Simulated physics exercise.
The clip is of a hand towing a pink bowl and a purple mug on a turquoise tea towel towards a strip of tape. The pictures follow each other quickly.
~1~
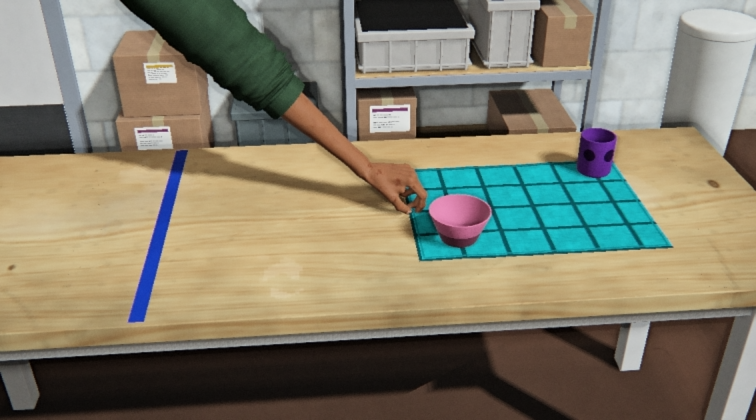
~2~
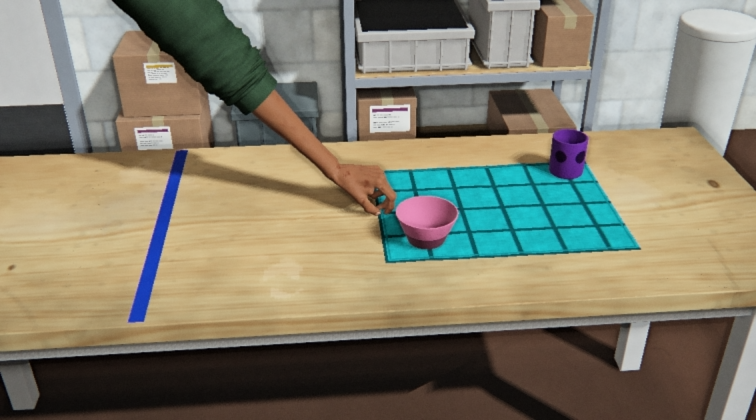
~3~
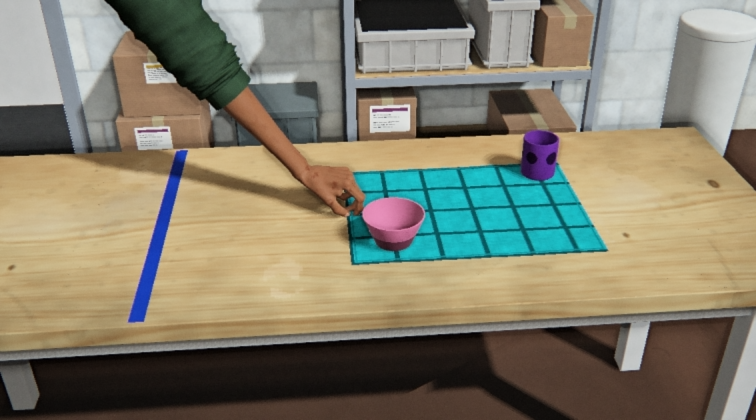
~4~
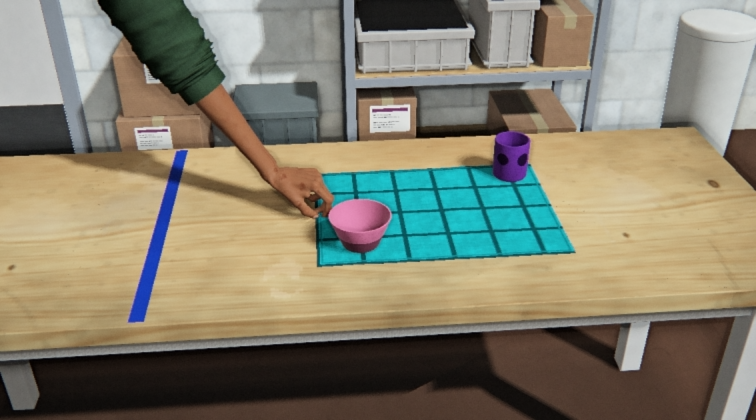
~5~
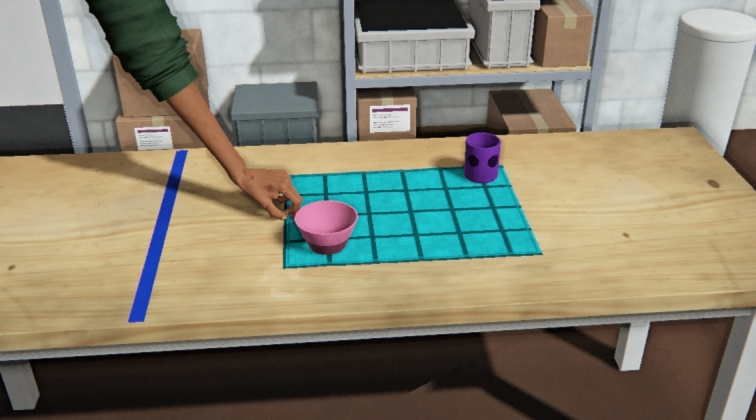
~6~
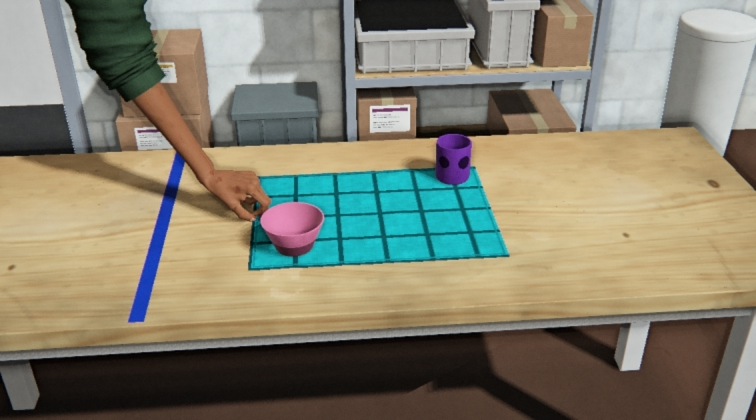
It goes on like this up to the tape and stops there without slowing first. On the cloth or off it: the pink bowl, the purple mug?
The pink bowl shoots off the front; the purple mug remains aboard.
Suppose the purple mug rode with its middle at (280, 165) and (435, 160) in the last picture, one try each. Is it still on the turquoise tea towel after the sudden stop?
First, it is thrown clear; second, it stays on.
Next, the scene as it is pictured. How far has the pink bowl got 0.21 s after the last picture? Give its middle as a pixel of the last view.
Around (156, 240).
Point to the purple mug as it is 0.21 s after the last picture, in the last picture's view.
Near (335, 165).
Then, 0.10 s after the last picture, hem short of the tape; pink bowl on the cloth near (226, 236); purple mug on the cloth near (395, 162).
Then, 0.21 s after the last picture, hem at the tape; pink bowl ahead of the hem near (156, 240); purple mug on the cloth near (335, 165).
At rest, hem at the tape; pink bowl ahead of the hem near (58, 247); purple mug on the cloth near (266, 168). The pink bowl slides clear of the cloth and the purple mug keeps its seat.
